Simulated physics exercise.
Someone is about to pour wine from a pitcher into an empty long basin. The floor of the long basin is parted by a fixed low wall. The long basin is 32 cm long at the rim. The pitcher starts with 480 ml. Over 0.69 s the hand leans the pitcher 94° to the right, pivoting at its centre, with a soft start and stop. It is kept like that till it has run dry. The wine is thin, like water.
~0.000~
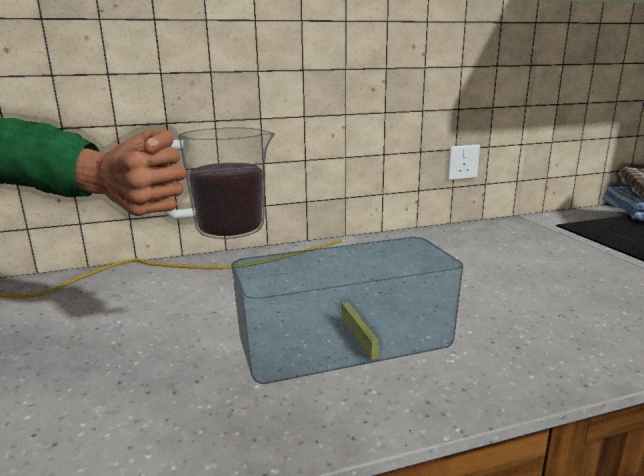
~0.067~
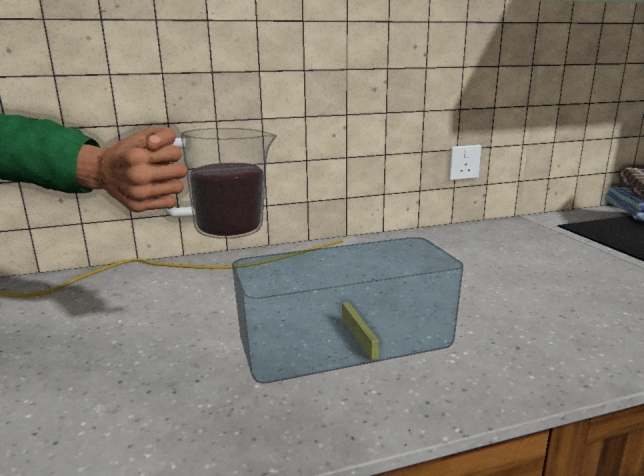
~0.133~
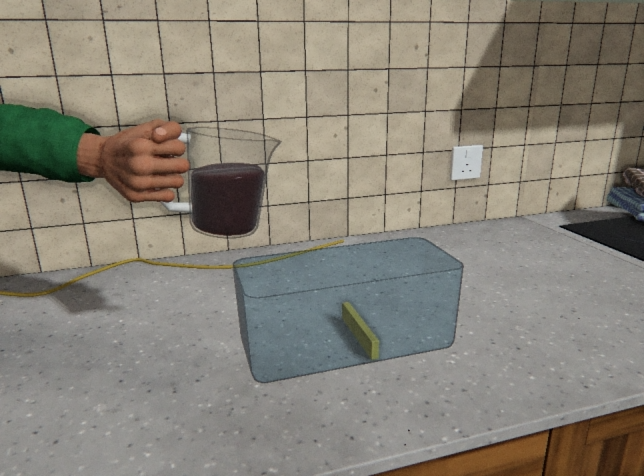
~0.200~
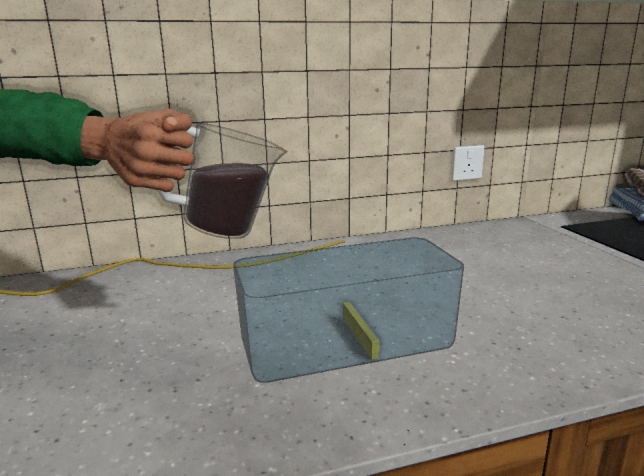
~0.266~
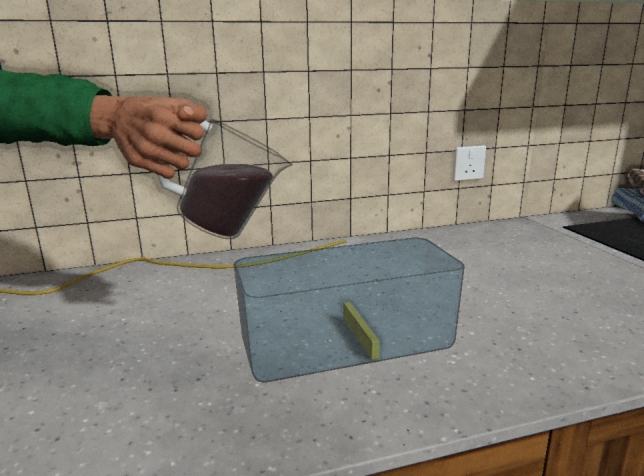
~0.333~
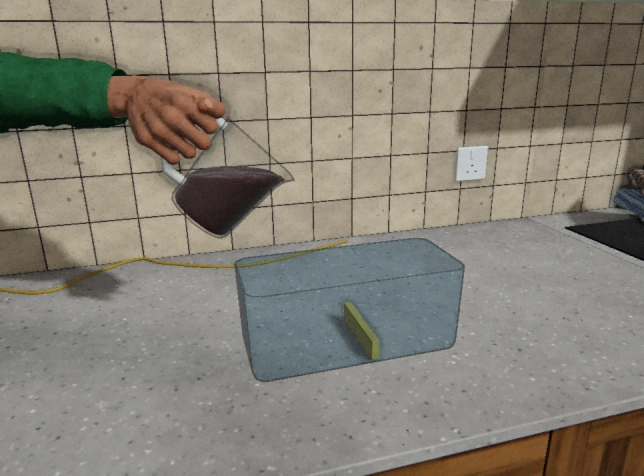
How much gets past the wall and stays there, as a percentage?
About 8 per cent.
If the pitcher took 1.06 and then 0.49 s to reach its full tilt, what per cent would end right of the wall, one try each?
In turn about 10 and 10 per cent.
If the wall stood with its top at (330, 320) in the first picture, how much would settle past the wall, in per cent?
Then about 65 per cent.
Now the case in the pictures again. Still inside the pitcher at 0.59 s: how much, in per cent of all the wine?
Near 70 in a hundred.
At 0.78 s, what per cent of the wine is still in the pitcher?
Near 28 in a hundred.
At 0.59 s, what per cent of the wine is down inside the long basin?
Near 8 in a hundred.
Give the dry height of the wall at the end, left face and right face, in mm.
Left about 12 mm, right about 28 mm.
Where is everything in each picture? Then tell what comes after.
Tilt 0°; pouring edge (274, 132); surface from (188, 172) to (261, 167); the long basin's rim runs from (238, 280) to (442, 252); the wall's top is at (359, 321), in the first picture.
Tilt 2°; pouring edge (276, 134); surface from (189, 172) to (262, 167), in the second picture.
Tilt 8°; pouring edge (281, 140); surface from (191, 172) to (264, 167), in the third picture.
Tilt 18°; pouring edge (287, 150); surface from (191, 174) to (267, 168), in the fourth picture.
Tilt 31°; pouring edge (292, 163); surface from (187, 178) to (272, 170), in the fifth picture.
Tilt 44°; pouring edge (295, 179); surface from (178, 186) to (282, 174), in the sixth picture.
By 0.59 s the tilt is 89° and 69 per cent is still to pour, 8 is left of the wall and 0 right of it.
By 0.78 s the tilt is 94° and 27 per cent is still to pour, 52 is left of the wall and 1 right of it.
By 0.98 s the tilt is 94° and 9 per cent is still to pour, 77 is left of the wall and 4 right of it.
By 1.19 s the tilt is 94° and 3 per cent is still to pour, 87 is left of the wall and 6 right of it.
At rest 89 per cent lies left of the wall, 8 right of it and 3 outside.
